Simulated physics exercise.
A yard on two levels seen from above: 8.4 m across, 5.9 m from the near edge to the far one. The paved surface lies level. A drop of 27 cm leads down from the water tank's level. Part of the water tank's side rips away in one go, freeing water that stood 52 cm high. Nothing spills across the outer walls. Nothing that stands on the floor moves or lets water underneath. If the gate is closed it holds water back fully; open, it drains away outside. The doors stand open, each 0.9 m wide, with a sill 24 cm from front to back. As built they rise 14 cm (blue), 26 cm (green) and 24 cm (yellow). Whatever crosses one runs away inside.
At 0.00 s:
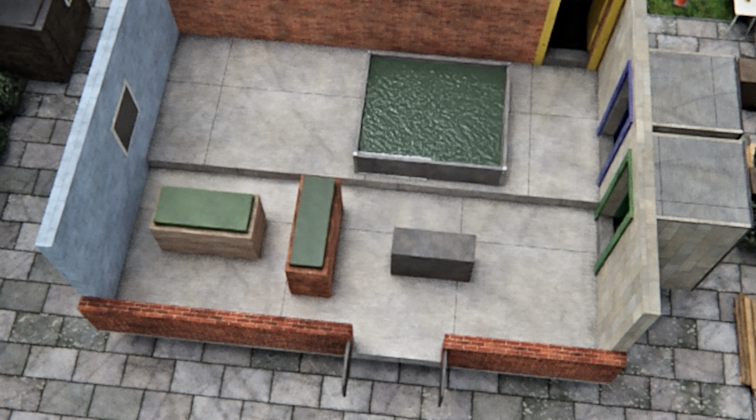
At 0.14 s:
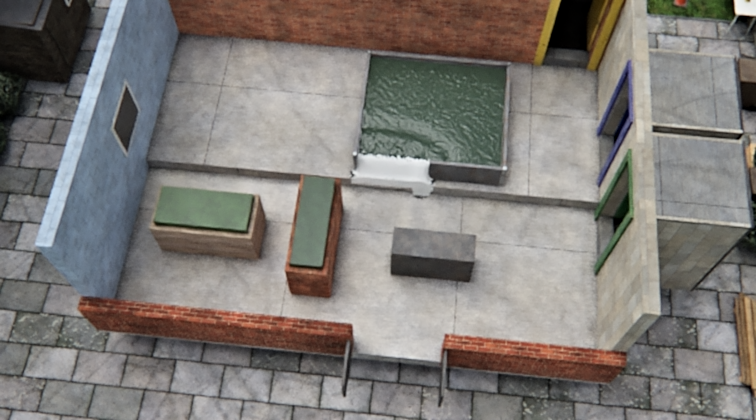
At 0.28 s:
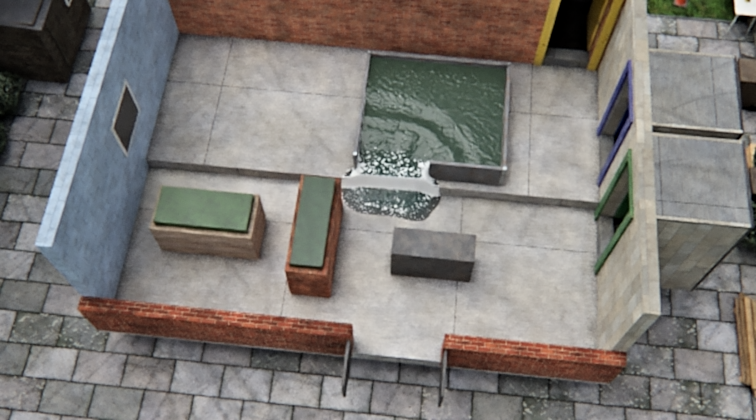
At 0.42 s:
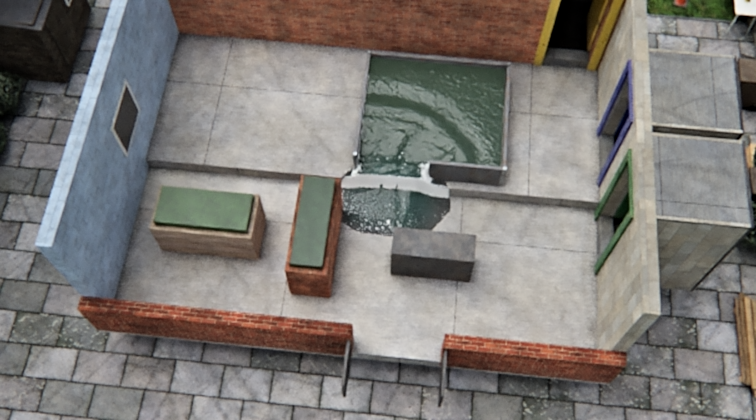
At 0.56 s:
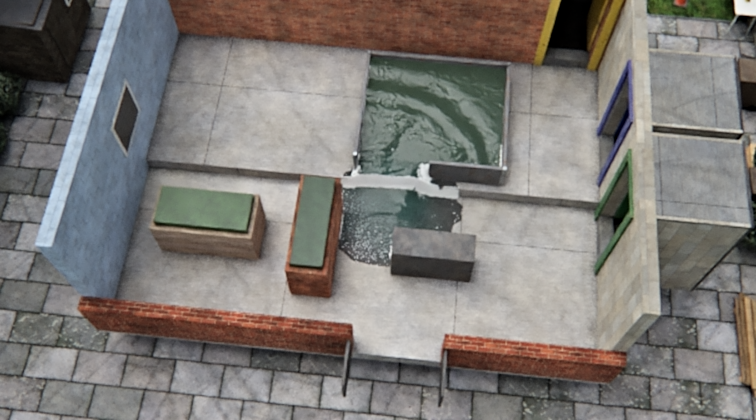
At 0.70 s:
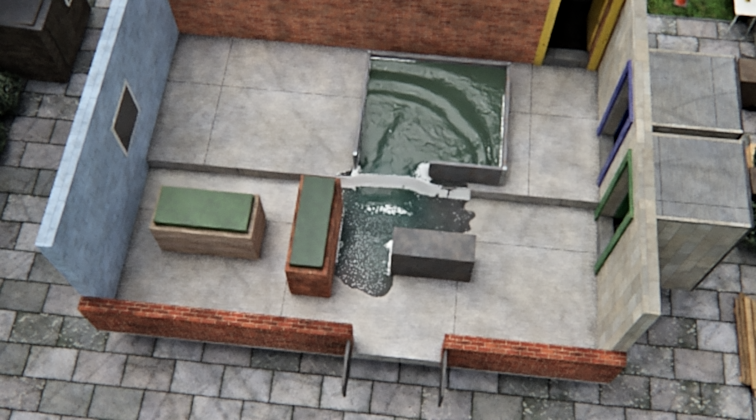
At the start, a square tank of green water stands still on the upper level of a walled yard. Part of its front side breaks away at the left, and water pours down the step, then spreads across the lower paving between the brick block and the dark grey block.
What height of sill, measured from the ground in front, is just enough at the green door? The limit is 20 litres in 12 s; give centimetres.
It would have to be roughly 10 cm high.
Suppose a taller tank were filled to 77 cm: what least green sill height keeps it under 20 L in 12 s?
Some 18 cm.
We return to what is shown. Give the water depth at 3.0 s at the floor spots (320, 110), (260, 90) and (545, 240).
In that order: 0, 0 and 3 cm.
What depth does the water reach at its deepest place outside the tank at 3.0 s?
Roughly 33 cm.
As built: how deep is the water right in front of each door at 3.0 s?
Depths in cm: Blue 0, green 13, yellow 0.
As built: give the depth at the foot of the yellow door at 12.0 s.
Roughly 0.0 cm deep.
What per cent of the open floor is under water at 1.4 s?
About 15 per cent.
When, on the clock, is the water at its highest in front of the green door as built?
Near 3.4 s.
After 1.4 s water covers 15 % of the floor, deepest (38 cm) near (400, 246); it has not reached the green door.
After 3.0 s water covers 40 % of the floor, deepest (33 cm) near (350, 328); 13 cm at the green door, 0 litres in over its 26 cm sill.
After 12.0 s water covers 55 % of the floor, deepest (10 cm) near (339, 327); 6 cm at the green door, 0 litres in over its 26 cm sill.
At the green door as built, the water arrived by 2.3 s and peaked near 16 cm at 3.4 s.
Run again over the same 12 s with other heights there, 31 litres in over 9 cm, 9 litres over 12 cm. The limit of 20 litres is kept from about 10 cm up.
